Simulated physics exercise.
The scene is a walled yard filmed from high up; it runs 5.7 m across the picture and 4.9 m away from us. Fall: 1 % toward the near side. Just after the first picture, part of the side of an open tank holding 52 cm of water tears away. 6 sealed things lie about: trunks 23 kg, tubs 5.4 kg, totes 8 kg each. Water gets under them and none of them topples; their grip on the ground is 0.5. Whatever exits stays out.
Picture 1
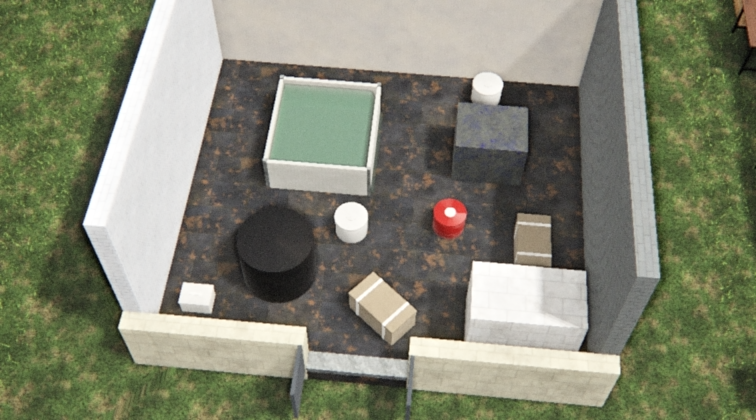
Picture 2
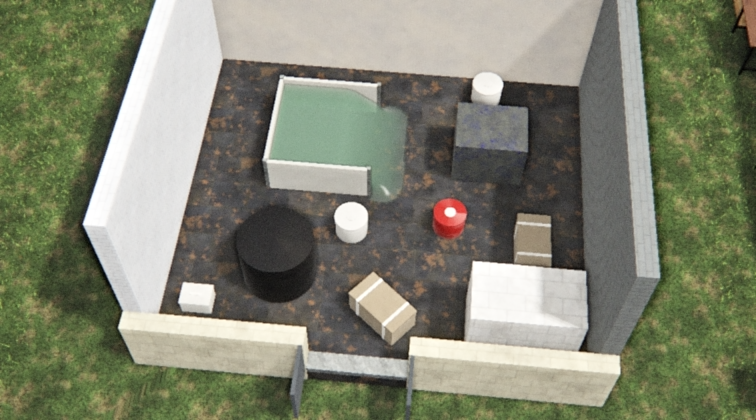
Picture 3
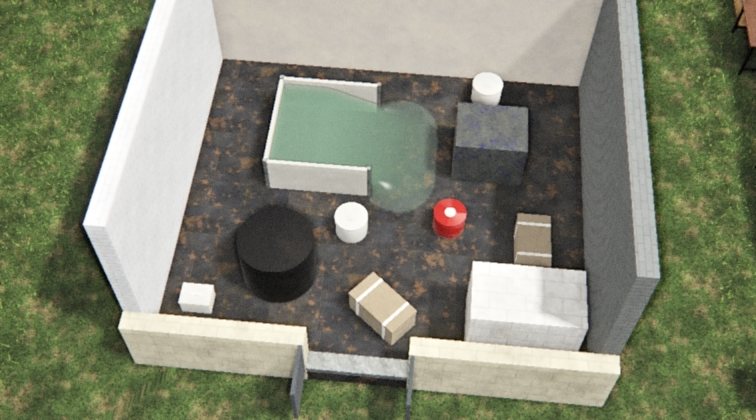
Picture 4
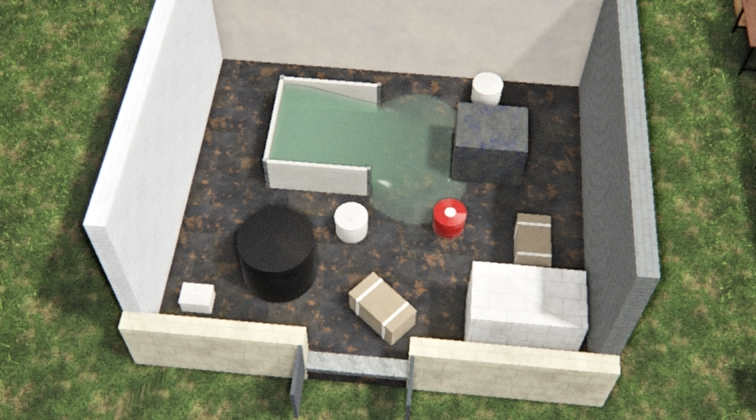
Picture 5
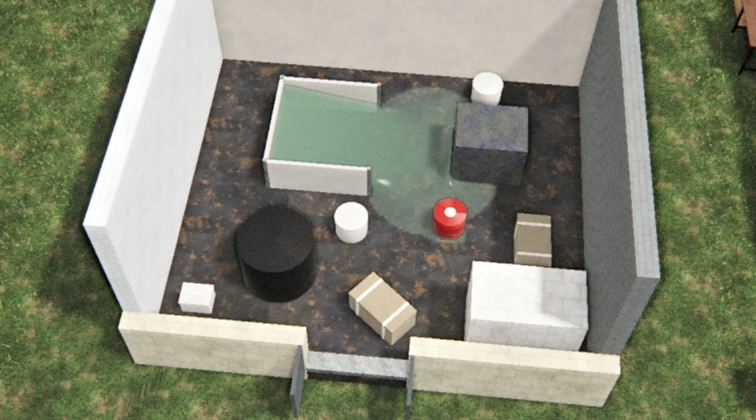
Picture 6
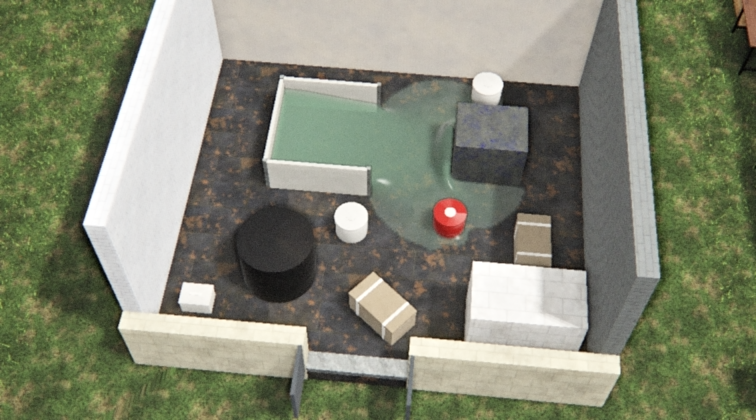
The clip opens on a walled yard seen from above, with a square tank of greenish water among boxes and tubs. The tank's right side gives way and water spreads rightward across the dark floor, first reaching the dark block, then surrounding the red tub, while the objects stay in place.
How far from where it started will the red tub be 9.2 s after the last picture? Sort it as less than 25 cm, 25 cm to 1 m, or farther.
The red tub ends up more than 1 m from its start.
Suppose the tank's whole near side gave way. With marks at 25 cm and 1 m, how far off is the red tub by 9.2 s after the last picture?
From there, the red tub gets moved partway.
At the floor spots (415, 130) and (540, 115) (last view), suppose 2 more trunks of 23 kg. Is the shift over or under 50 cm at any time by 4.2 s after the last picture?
As asked, in order: Clear of the mark; shy of the mark.
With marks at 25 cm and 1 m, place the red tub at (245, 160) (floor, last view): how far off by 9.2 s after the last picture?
By that time it keeps its spot.
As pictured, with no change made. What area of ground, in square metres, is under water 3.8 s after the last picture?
At that time the wet patch spans about 19 m2.
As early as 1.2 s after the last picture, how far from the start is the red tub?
Close to 120 cm.
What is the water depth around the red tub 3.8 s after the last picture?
7 cm, roughly.
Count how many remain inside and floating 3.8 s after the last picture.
The count is 3.
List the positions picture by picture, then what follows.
The first frame shows the red tub at (450, 212) rests on the ground; 2.1 m2 under water; 0 of 6 have shifted.
The second frame shows the red tub at (450, 212) rests on the ground; 2.9 m2 under water; 0 of 6 have shifted.
The third frame shows the red tub at (450, 212), on the bottom; water covers 3.8 m2; 0 of 6 have shifted.
The fourth frame shows the red tub at (450, 212), on the bottom; water covers 4.7 m2; 0 of 6 have shifted.
The fifth frame shows the red tub at (450, 212) rests on the ground; 5.6 m2 under water; 0 of 6 have shifted.
The sixth frame shows the red tub at (450, 212), on the bottom; water covers 6.6 m2; 0 of 6 have shifted.
Then, 1.2 s after the last picture the red tub is near (510, 271), 1.2 m from its start, afloat; 0 of 6 are out; 2 afloat.
Then, 3.8 s after the last picture the red tub is near (471, 244), 0.6 m from its start, afloat; 0 of 6 are out; 3 afloat.
Then, 6.2 s after the last picture the red tub is near (358, 307), 2.0 m from its start, afloat; 0 of 6 are out; 3 afloat.
Then, 9.2 s after the last picture the red tub has gone out; 1 of 6 are out; 2 afloat.
